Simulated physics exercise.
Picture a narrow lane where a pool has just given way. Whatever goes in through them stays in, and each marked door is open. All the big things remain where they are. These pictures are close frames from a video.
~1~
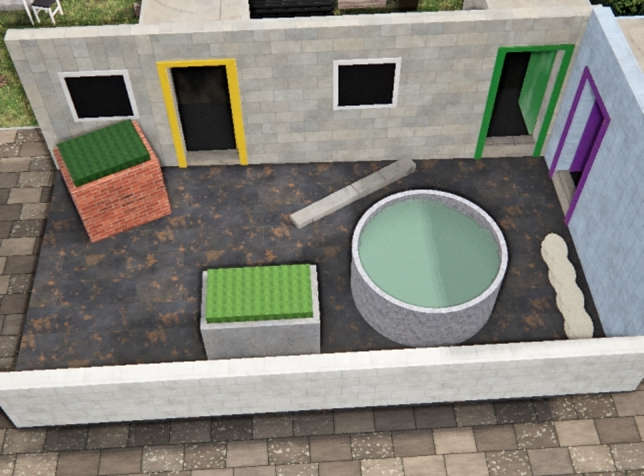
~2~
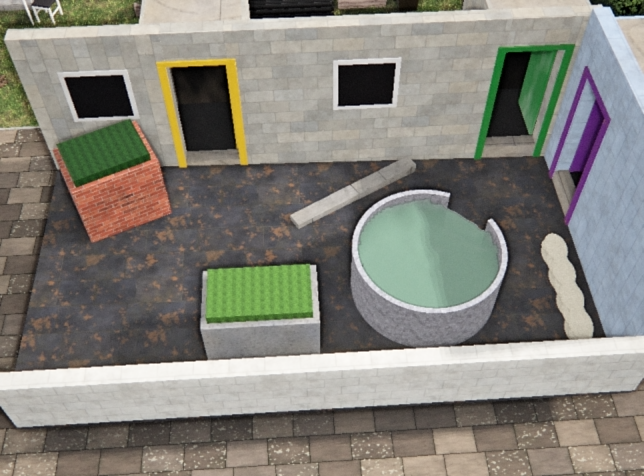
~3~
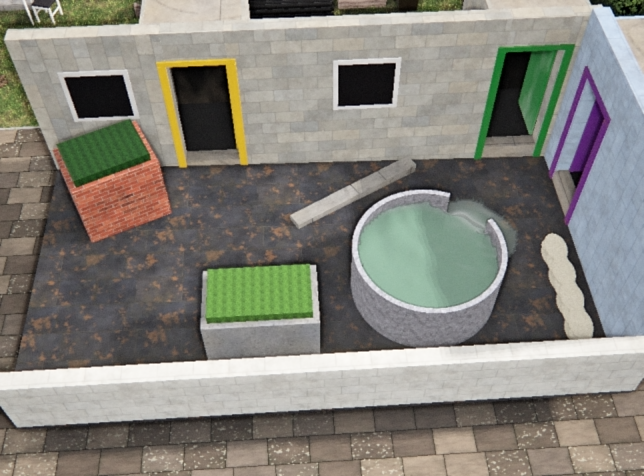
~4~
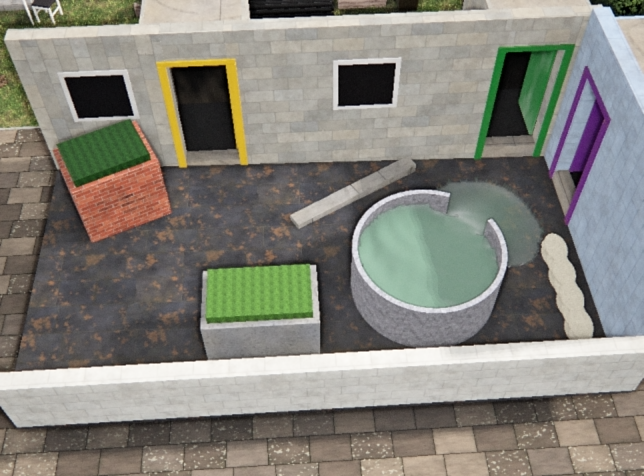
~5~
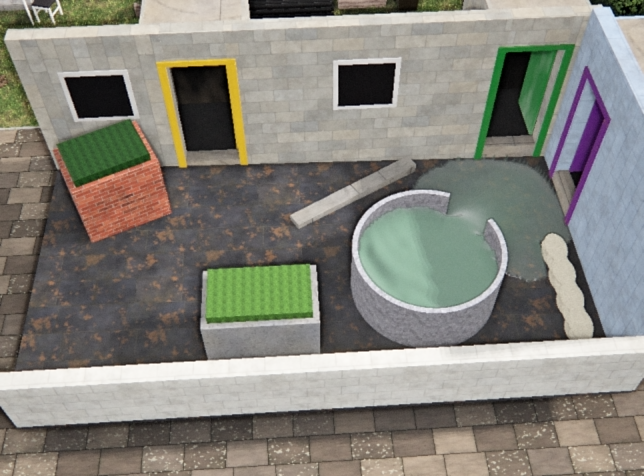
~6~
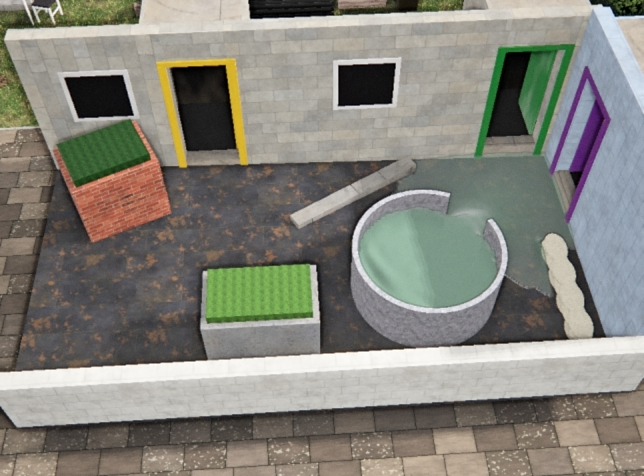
We see a round stone tank of greenish water in a walled yard with yellow, green and purple doorways; a gap opens in its far side, and water pours out, spreading across the dark ground toward the back right.
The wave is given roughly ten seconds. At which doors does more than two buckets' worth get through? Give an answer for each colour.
The yellow door sees two pails or less. The purple door sees more than two pails. The green door sees more than two pails.
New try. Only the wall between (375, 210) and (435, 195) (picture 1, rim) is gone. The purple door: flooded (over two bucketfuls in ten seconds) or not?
Note: Purple door admits more.
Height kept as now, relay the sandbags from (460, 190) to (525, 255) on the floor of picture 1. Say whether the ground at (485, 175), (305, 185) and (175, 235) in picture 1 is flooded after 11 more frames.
Taking them as given, you'd find inundated, inundated and unwetted.
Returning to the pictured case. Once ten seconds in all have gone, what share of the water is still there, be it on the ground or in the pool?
Some 84 per cent has not gone.
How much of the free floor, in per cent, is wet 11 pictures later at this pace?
Close to 30 %.
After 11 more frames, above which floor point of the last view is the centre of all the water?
That comes out near (458, 253).
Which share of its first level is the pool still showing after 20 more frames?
My best guess is about 40 per cent.
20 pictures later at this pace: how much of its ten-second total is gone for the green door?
I make it 90 per cent.
A moment on, water covers 20 % of the floor; the yellow door not reached, the purple door over two buckets in, the green door under two buckets in.
Next, water covers 30 % of the floor; the yellow door not reached, the purple door far over two buckets in, the green door over two buckets in.
Then, water covers 35 % of the floor; the yellow door not reached, the purple door far over two buckets in, the green door far over two buckets in.
Later, water covers 65 % of the floor; the yellow door wet at the sill, nothing in, the purple door far over two buckets in, the green door far over two buckets in.
In the end, water covers 85 % of the floor; the yellow door wet at the sill, nothing in, the purple door far over two buckets in, the green door far over two buckets in.
